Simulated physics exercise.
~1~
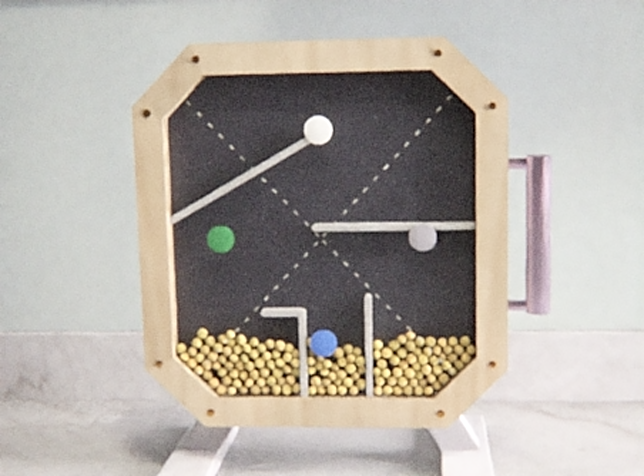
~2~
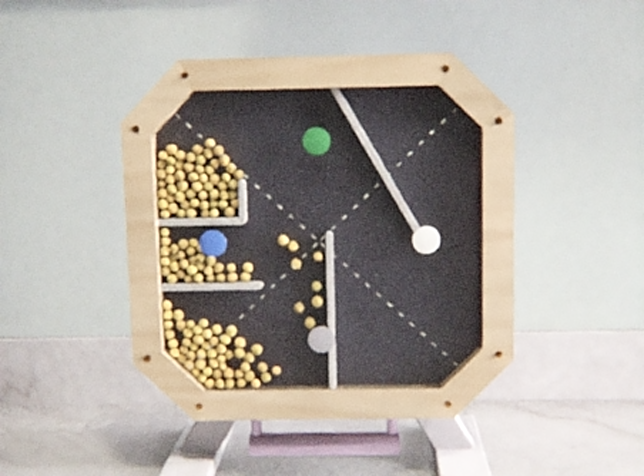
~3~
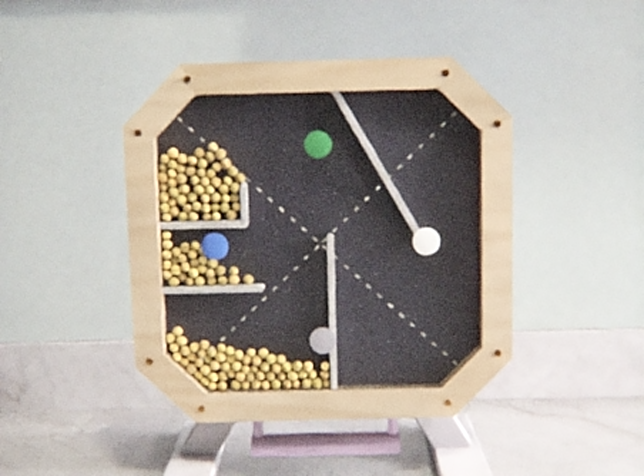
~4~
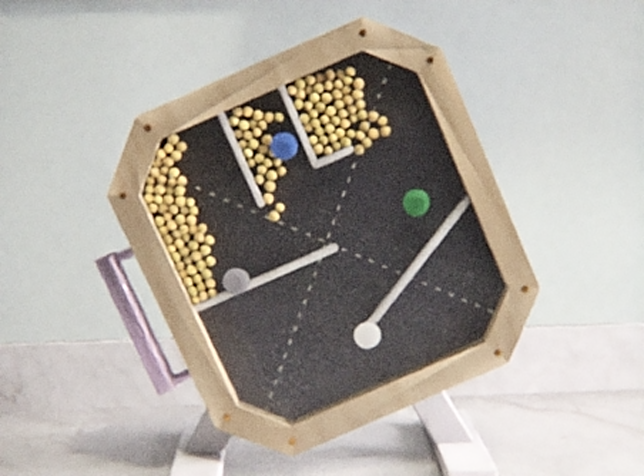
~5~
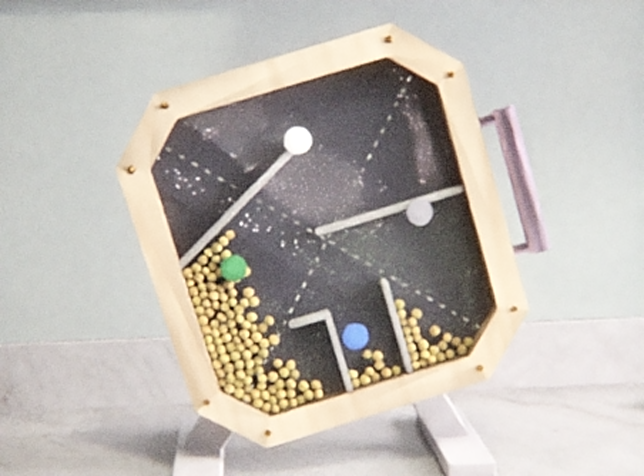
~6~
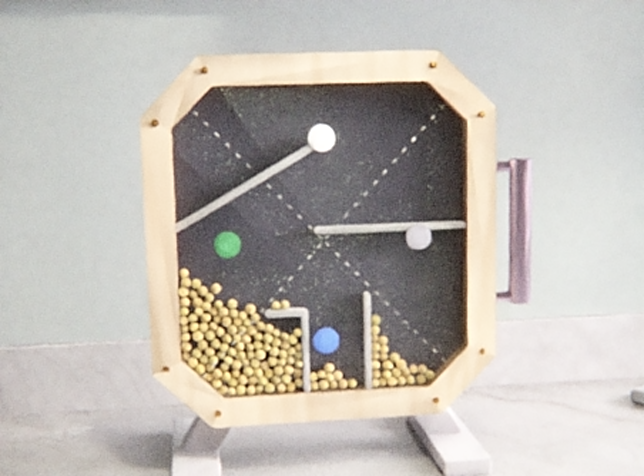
A wooden-framed case turns clockwise, pauses, then completes the circle, its beads heaped mostly lower left.
